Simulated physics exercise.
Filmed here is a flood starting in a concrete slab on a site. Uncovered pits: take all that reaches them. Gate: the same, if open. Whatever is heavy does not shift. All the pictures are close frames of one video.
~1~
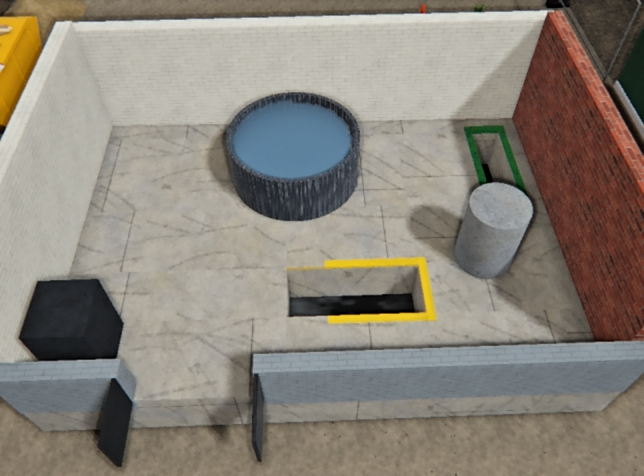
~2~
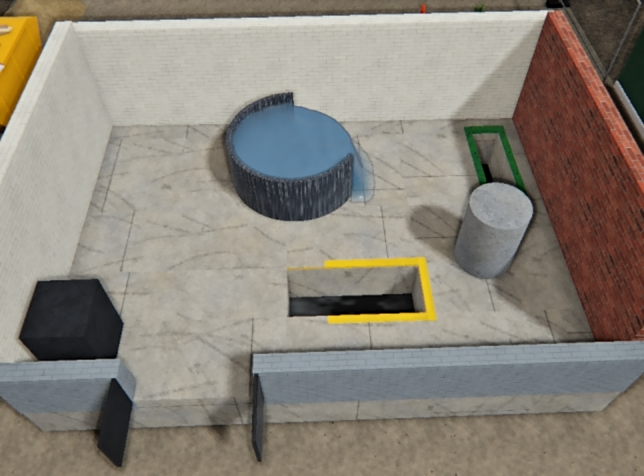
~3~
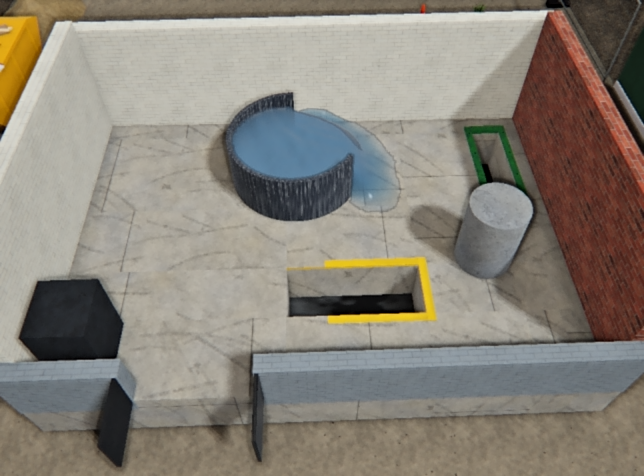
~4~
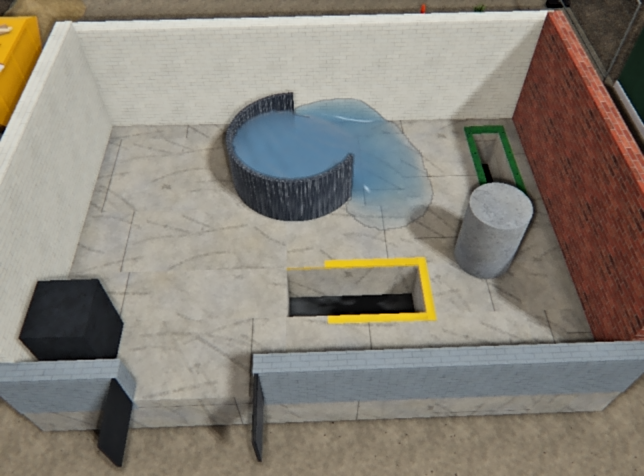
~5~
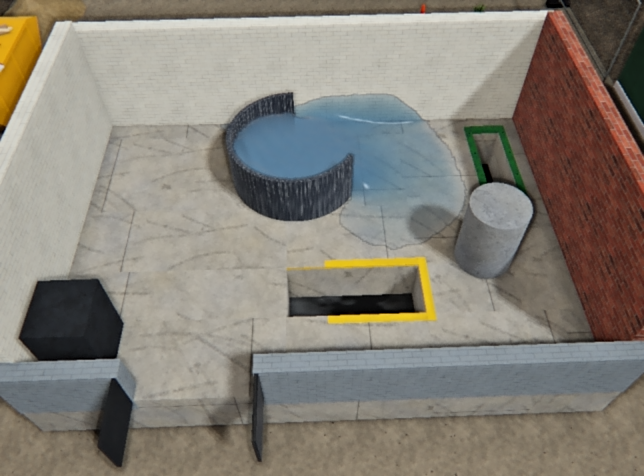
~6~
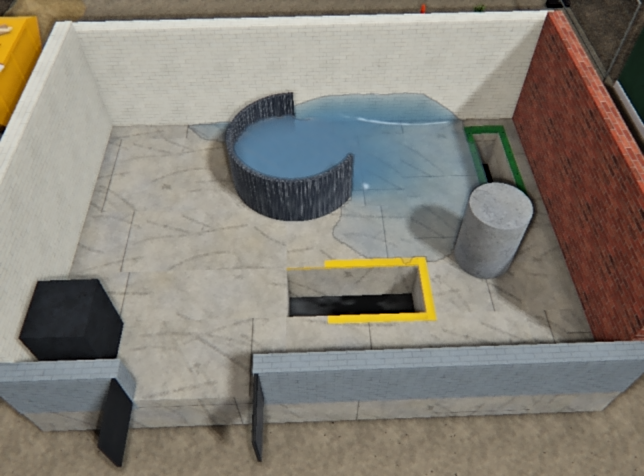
A concrete slab walled in white, red brick and grey is seen from above, with a dark round tank of blue water standing whole near the back. A yellow-edged pit lies in front, a pale grey cylinder and green-edged pit at right, and a black block at left. The tank's right side opens and water pours out, spreading across the floor rightward, forward and along the back wall, while the camera stays still.
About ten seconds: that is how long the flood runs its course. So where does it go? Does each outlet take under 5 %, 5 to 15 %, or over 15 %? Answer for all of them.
Answer: The gate takes under 5 %; the yellow pit takes 5 to 15 %; the green pit takes over 15 %.
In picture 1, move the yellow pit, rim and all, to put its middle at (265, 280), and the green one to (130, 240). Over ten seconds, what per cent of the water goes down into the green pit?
The green pit receives 2 per cent.
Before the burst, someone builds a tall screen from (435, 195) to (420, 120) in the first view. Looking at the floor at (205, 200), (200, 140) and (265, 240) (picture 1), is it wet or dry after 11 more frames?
Spared; swamped; spared.
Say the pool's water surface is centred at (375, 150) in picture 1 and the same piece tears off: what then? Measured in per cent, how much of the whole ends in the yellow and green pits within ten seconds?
Yellow about 6 %, green about 65 %.
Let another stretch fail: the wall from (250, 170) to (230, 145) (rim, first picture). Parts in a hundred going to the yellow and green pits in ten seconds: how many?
Shares: Yellow at 6 percent, green at 0 percent.
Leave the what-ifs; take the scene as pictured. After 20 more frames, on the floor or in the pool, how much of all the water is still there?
I'd put it at about 52 per cent.
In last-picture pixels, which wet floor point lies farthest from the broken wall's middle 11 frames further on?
I would point to (597, 368).
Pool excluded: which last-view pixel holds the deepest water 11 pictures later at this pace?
Around (507, 120).
A moment on, water covers 35 % of the floor; the gate 0 %, the yellow pit 0 %, the green pit 11 %.
Next, water covers 40 % of the floor; the gate 0 %, the yellow pit 1 %, the green pit 29 %.
Then, water covers 50 % of the floor; the gate 0 %, the yellow pit 1 %, the green pit 46 %.
Later, water covers 70 % of the floor; the gate 0 %, the yellow pit 3 %, the green pit 55 %.
In the end, water covers 75 % of the floor; the gate 1 %, the yellow pit 10 %, the green pit 57 %.
